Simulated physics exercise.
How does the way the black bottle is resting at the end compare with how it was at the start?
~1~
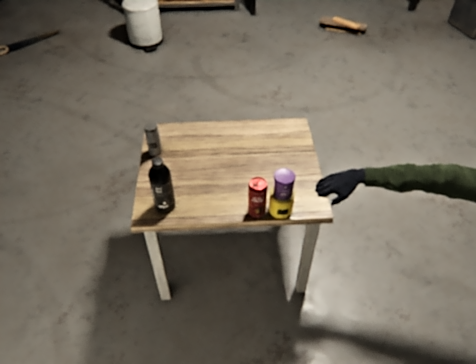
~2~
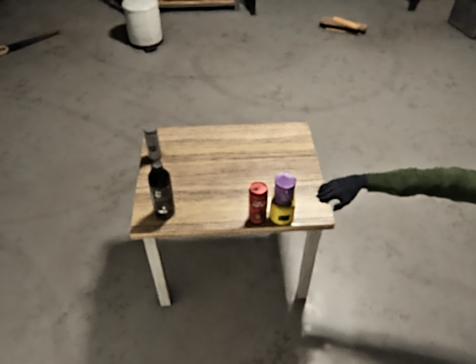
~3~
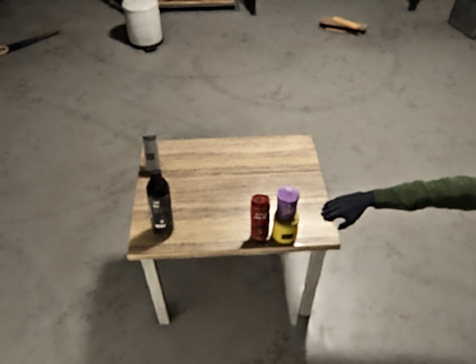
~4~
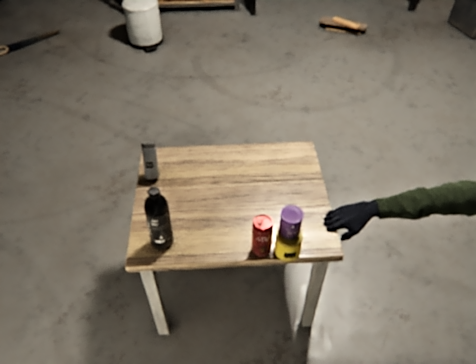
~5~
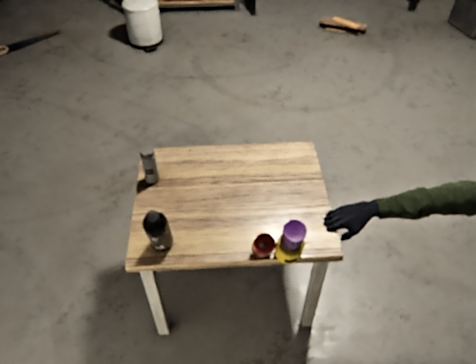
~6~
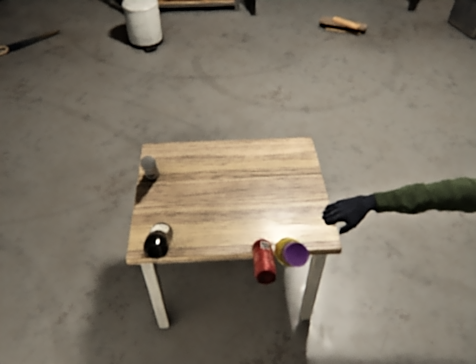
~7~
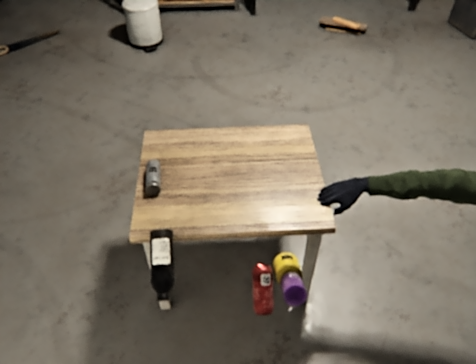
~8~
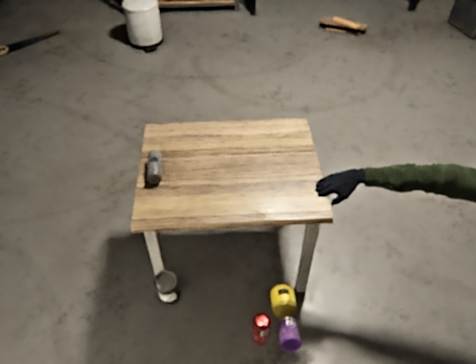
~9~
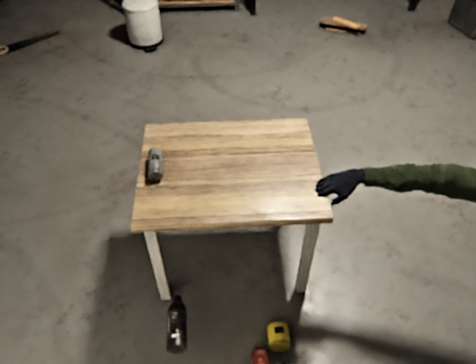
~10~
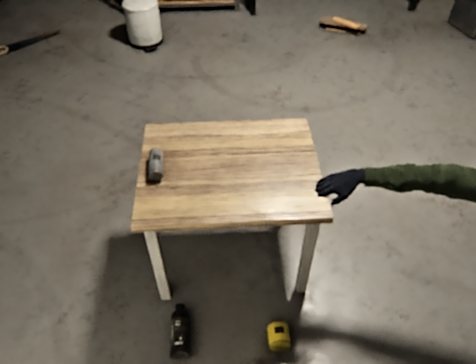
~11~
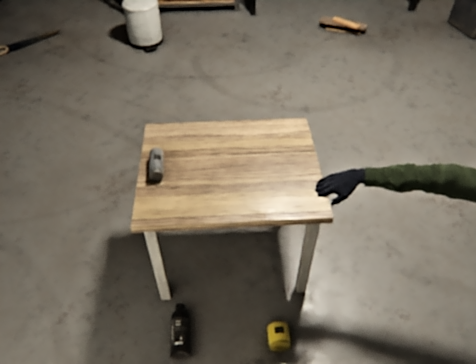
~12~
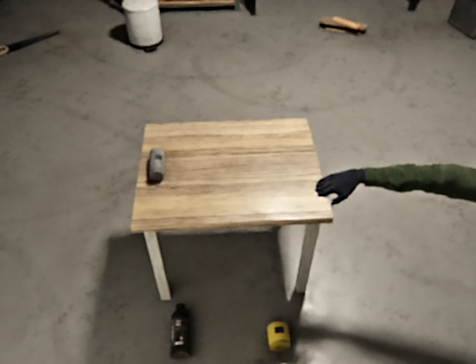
At the start the black bottle stood upright on the table, but at the end it was lying on its side on the floor.
